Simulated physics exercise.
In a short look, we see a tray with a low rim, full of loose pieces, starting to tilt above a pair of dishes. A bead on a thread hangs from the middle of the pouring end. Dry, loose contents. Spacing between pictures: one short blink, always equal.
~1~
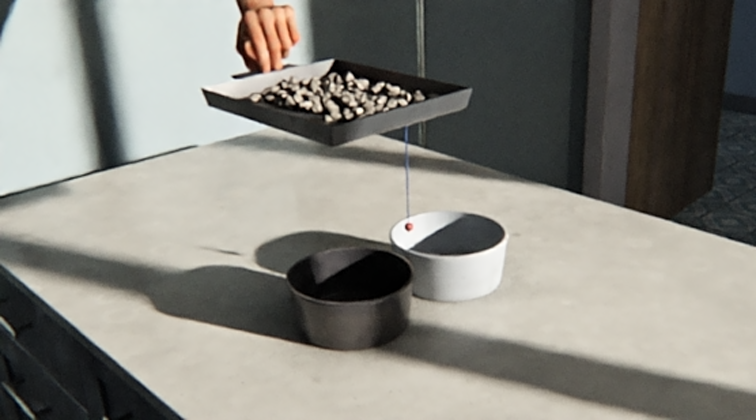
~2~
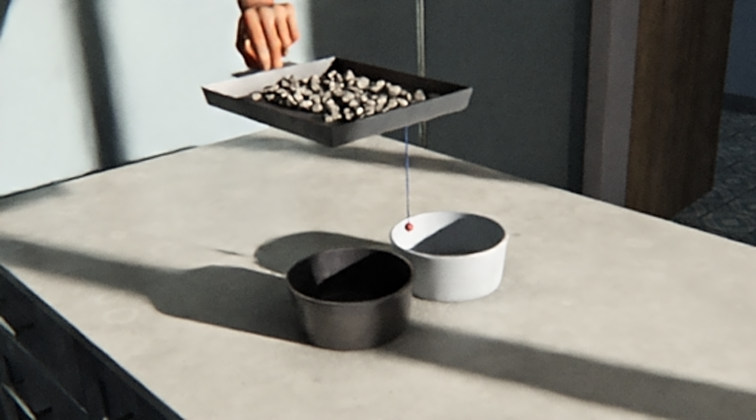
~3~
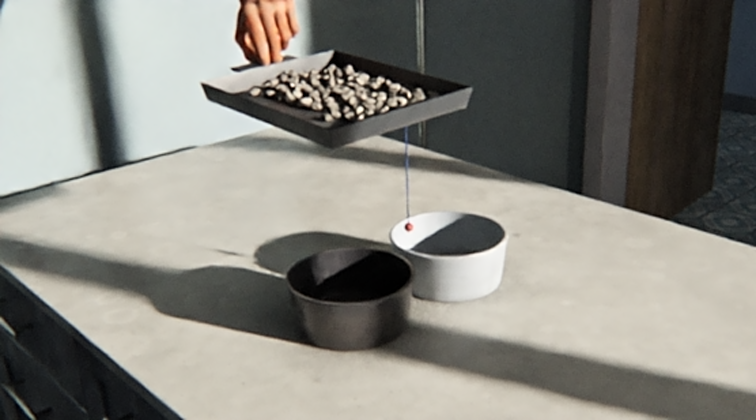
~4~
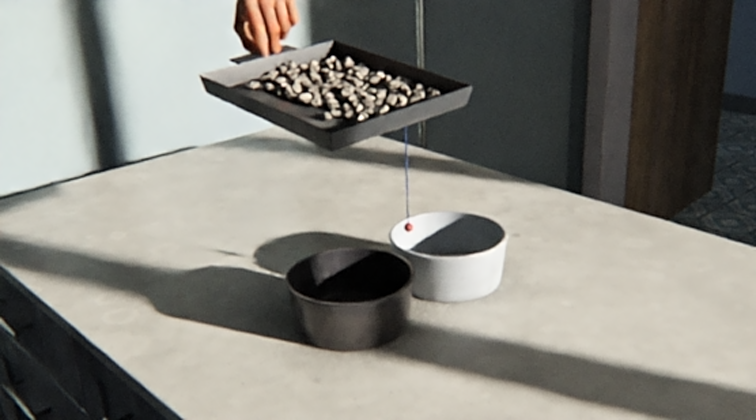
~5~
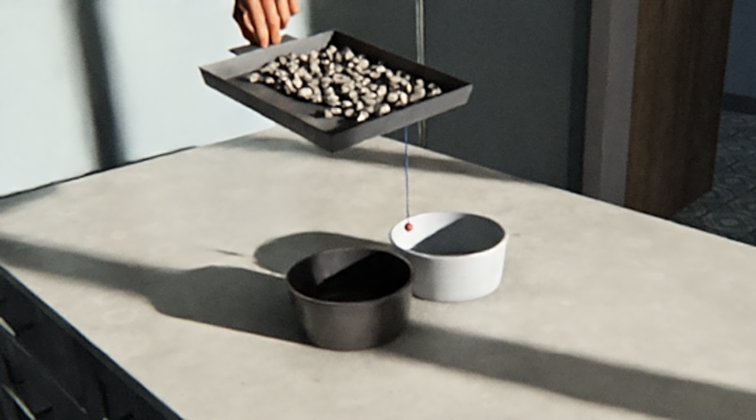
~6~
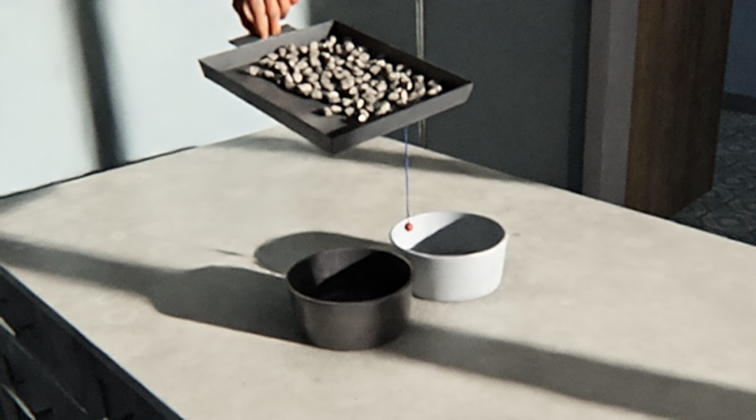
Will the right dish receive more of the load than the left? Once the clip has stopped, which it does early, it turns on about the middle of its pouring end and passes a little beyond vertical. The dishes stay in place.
No, the left dish does.
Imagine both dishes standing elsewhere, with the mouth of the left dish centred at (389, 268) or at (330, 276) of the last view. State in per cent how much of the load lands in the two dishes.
First 90 %, then 70 %.
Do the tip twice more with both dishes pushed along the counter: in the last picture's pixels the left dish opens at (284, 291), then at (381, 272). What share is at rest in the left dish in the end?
Roughly 10% on the first try and 90% on the second.
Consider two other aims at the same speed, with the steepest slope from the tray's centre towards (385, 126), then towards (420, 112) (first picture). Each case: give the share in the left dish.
Near 30 % and 0 %.
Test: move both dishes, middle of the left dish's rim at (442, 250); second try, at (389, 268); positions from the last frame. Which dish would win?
Try 1 - the dish at left; try 2 - the dish at left.
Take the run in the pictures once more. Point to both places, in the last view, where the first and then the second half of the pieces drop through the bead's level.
The opening part goes through (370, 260); what follows goes through (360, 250).
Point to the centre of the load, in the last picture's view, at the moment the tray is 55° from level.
Somewhere about (361, 114).
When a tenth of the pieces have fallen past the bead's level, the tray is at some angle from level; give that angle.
Near 70 degrees.
Soon after the last picture, tray tipped steeply; nearly all on the tray; a stray few in the air.
A little later, tray tipped right over; about half on the tray; about a quarter in the left dish; a stray few in the right dish; a stray few outside both; about a quarter in the air.
Later still, tray tipped past a quarter turn; most in the left dish; a stray few in the right dish; a small part outside both.
At rest, tray tipped past a quarter turn; most in the left dish; a stray few in the right dish; a small part outside both.
